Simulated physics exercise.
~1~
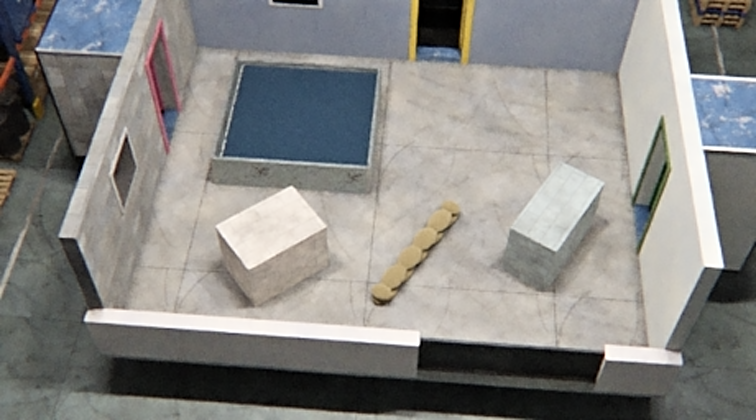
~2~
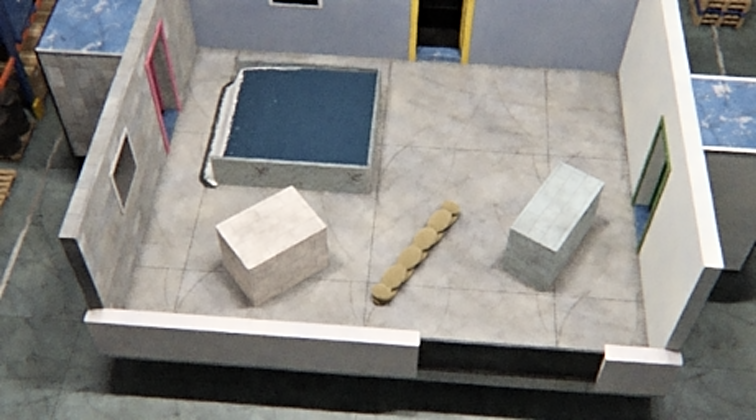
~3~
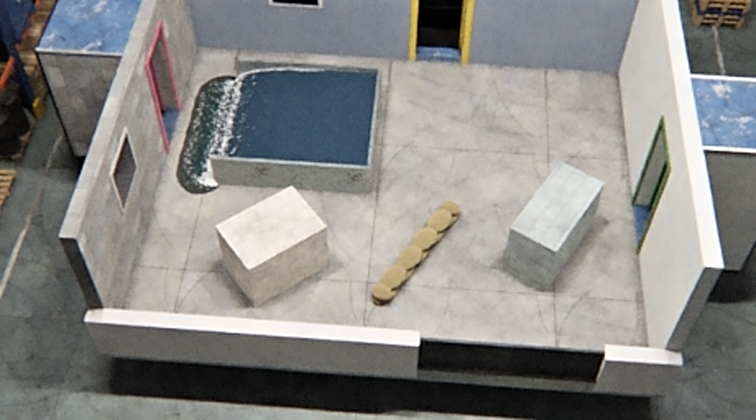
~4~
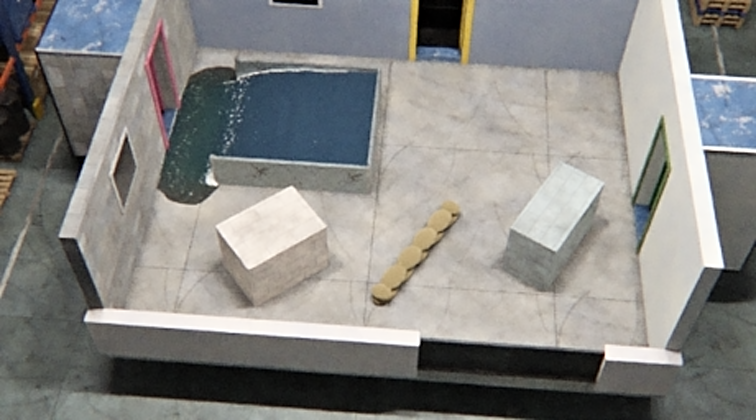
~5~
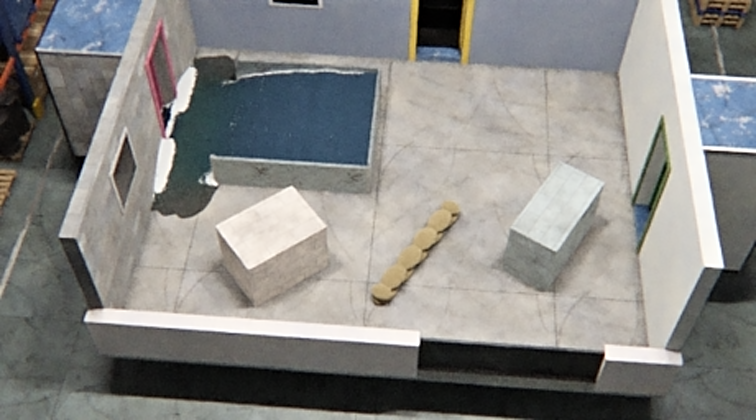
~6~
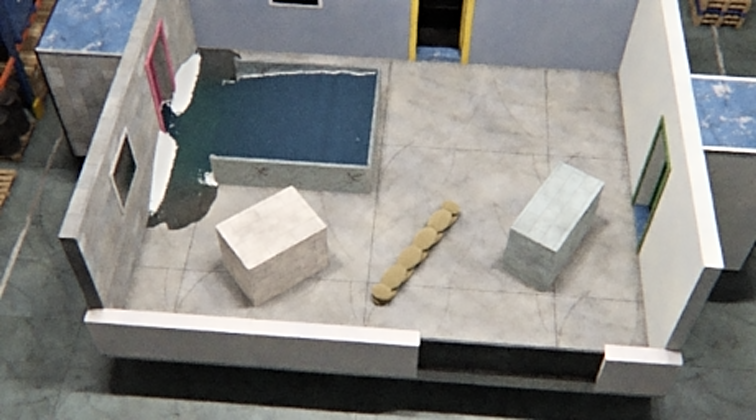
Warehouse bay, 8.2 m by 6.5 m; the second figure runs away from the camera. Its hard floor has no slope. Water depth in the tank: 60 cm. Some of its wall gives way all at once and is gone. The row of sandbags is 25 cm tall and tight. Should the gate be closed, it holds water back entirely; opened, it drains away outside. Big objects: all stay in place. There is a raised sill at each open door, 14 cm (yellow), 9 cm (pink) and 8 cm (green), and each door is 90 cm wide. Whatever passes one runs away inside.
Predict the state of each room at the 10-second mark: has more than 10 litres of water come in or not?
Behind the yellow door not more; behind the pink door more has come in; behind the green door not more.
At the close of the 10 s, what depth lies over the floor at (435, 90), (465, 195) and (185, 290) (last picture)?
3, 3 and 9 cm, respectively.
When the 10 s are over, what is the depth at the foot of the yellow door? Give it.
Depth: Approx. 3.5 cm.
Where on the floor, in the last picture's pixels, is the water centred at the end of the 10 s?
Near (360, 183).
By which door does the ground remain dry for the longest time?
The green door.
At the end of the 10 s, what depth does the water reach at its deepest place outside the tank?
I'd say near 11 centimetres.
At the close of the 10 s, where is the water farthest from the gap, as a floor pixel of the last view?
That would be close to (643, 372).
A moment later water covers 15 % of the floor and is deepest (44 cm) near (198, 49); yellow door not reached, pink door 44 cm at the sill, 236 L in, green door not reached.
Soon after water covers 25 % of the floor and is deepest (45 cm) near (196, 55); yellow door not reached, pink door 39 cm at the sill, 467 L in, green door not reached.
Next water covers 35 % of the floor and is deepest (30 cm) near (196, 55); yellow door 5 cm at the sill, 0 L in, pink door 24 cm at the sill, 682 L in, green door not reached.
Later on water covers 70 % of the floor and is deepest (17 cm) near (613, 87); yellow door 8 cm at the sill, 0 L in, pink door 13 cm at the sill, 773 L in, green door not reached.
At the end water covers 95 % of the floor and is deepest (11 cm) near (173, 137); yellow door 4 cm at the sill, 0 L in, pink door 11 cm at the sill, 787 L in, green door 6 cm at the sill, 0 L in.
